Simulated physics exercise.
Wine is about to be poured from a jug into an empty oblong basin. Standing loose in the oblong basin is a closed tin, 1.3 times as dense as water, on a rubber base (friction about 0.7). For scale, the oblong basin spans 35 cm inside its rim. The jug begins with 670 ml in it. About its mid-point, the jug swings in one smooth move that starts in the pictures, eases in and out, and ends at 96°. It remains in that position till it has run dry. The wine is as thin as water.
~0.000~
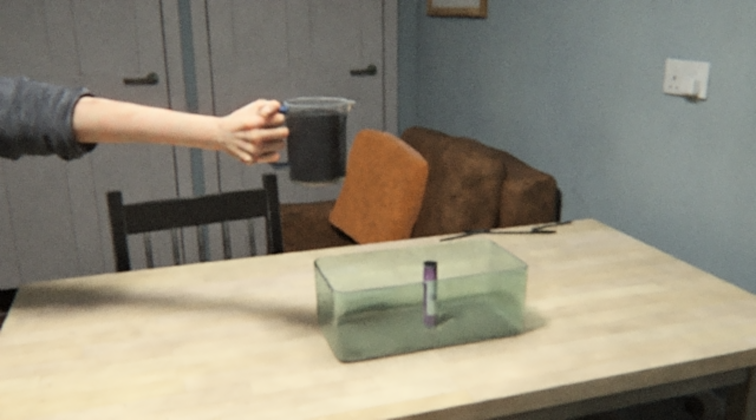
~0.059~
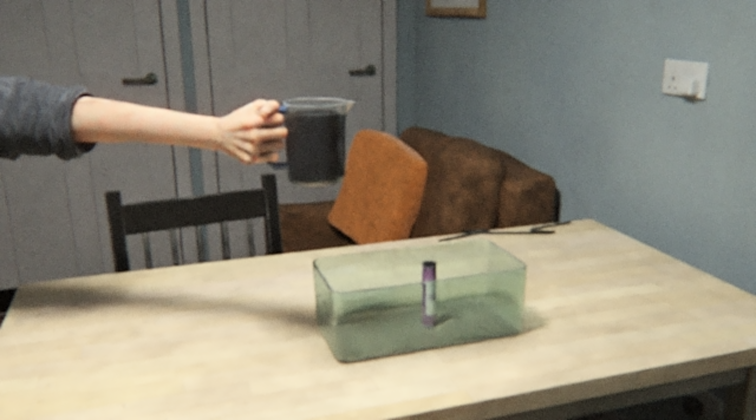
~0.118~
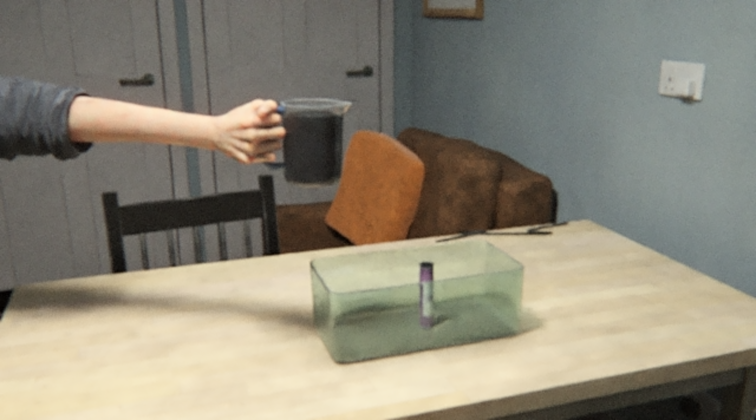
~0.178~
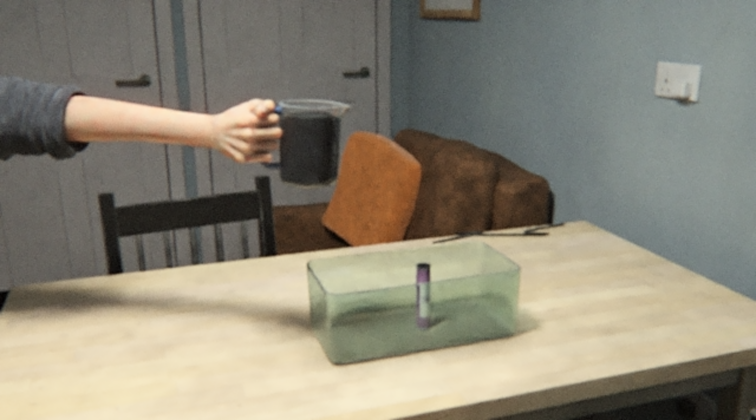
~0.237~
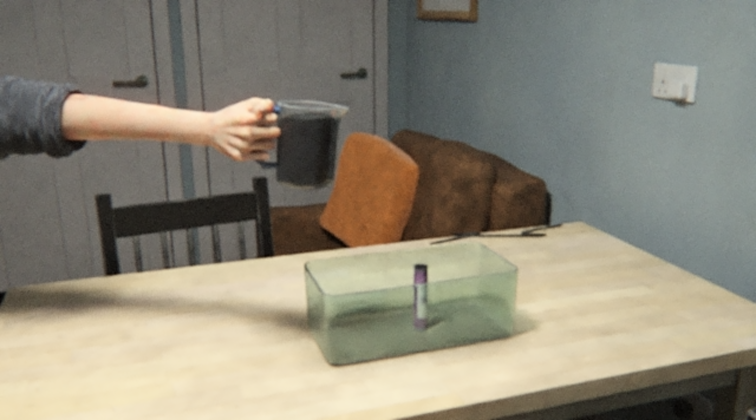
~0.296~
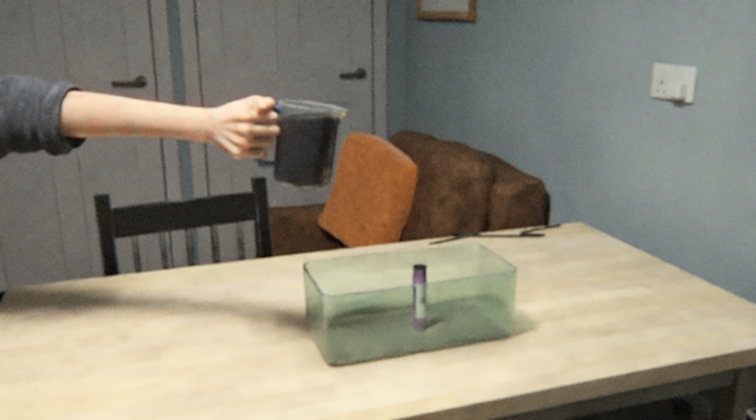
An outstretched arm holding a jug of dark liquid, slowly tilting it slightly rightward above a clear basin containing a small upright tube.
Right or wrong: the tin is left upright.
Wrong.
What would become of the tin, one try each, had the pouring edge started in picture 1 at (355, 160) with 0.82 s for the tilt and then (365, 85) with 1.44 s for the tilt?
In the first try it remains standing; in the second it comes down.
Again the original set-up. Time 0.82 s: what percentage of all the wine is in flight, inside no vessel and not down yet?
About 10 per cent.
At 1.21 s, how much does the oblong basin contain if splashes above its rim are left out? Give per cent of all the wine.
About 30 %.
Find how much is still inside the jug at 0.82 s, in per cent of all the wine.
Some 90 % of it is still there.
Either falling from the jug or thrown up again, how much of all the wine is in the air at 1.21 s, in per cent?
Something like 24 per cent of the total.
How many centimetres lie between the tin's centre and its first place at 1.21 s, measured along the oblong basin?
Close to 1 cm.
After 0.82 s the tilt is 53° and 89 per cent is still to pour; the tin stands where it began.
After 1.21 s the tilt is 85° and 47 per cent is still to pour; the tin stands 1 cm from where it began.
After 1.61 s the tilt is 96° and 10 per cent is still to pour; the tin leans 52°.
After 2.05 s the tilt is 96° and 1 per cent is still to pour; the tin lies on its side.
In the end the tin lies on its side.
